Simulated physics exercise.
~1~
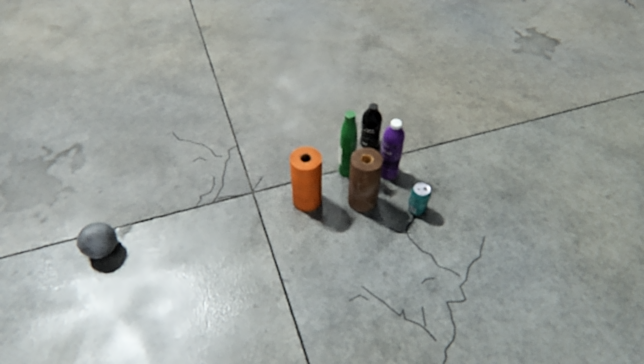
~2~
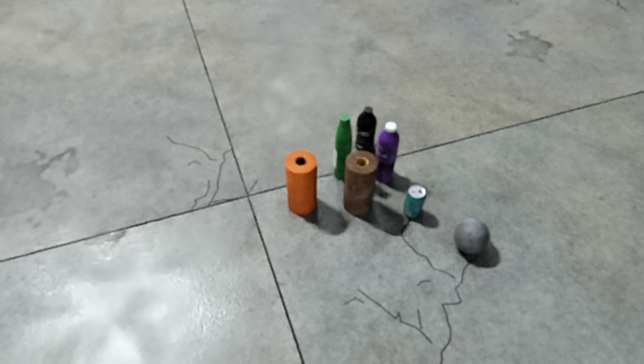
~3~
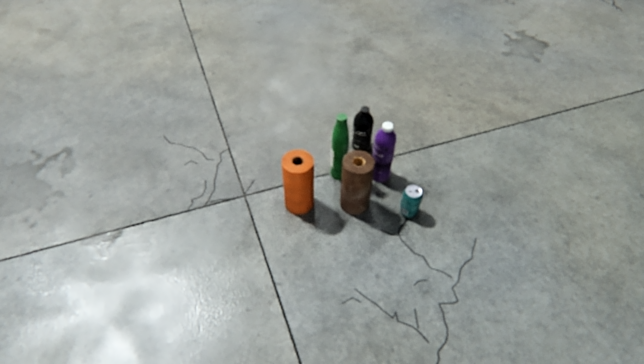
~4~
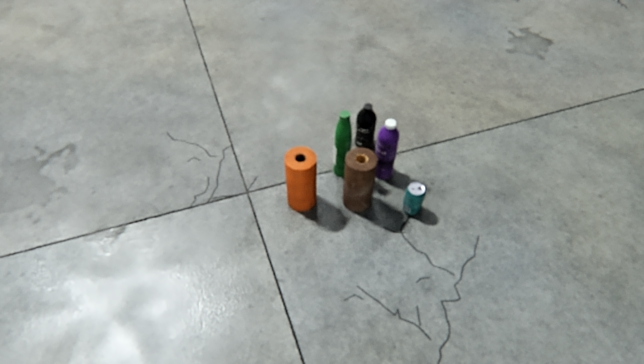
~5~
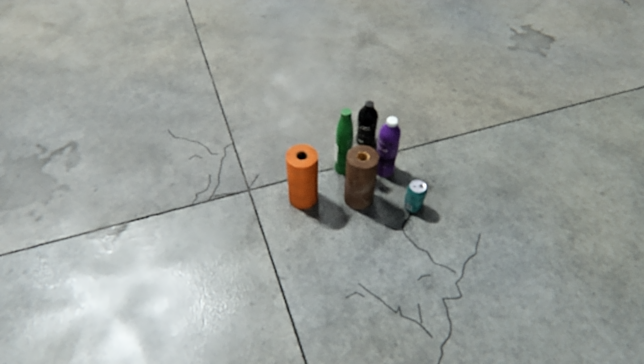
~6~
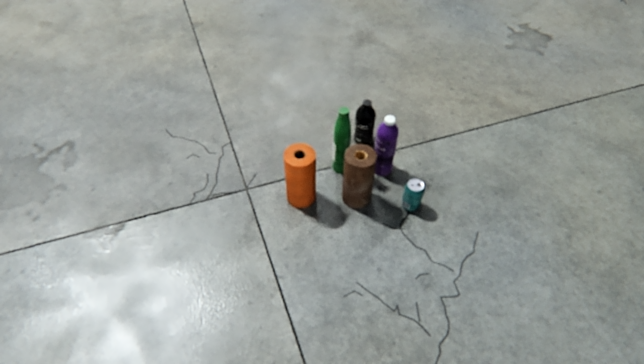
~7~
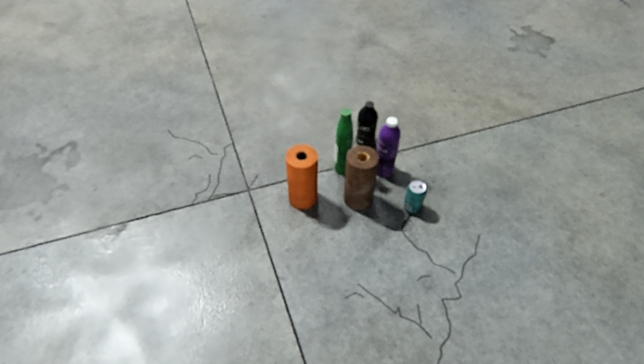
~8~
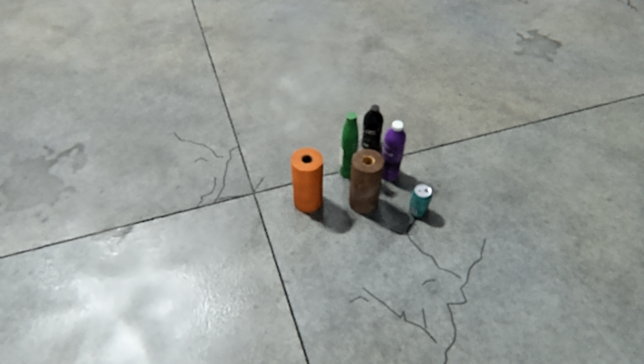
An orange roll stood beside a brown roll, three bottles and a small turquoise can on a grey concrete floor as a grey ball moved from the left to the right of them and went out of view, leaving them all upright.
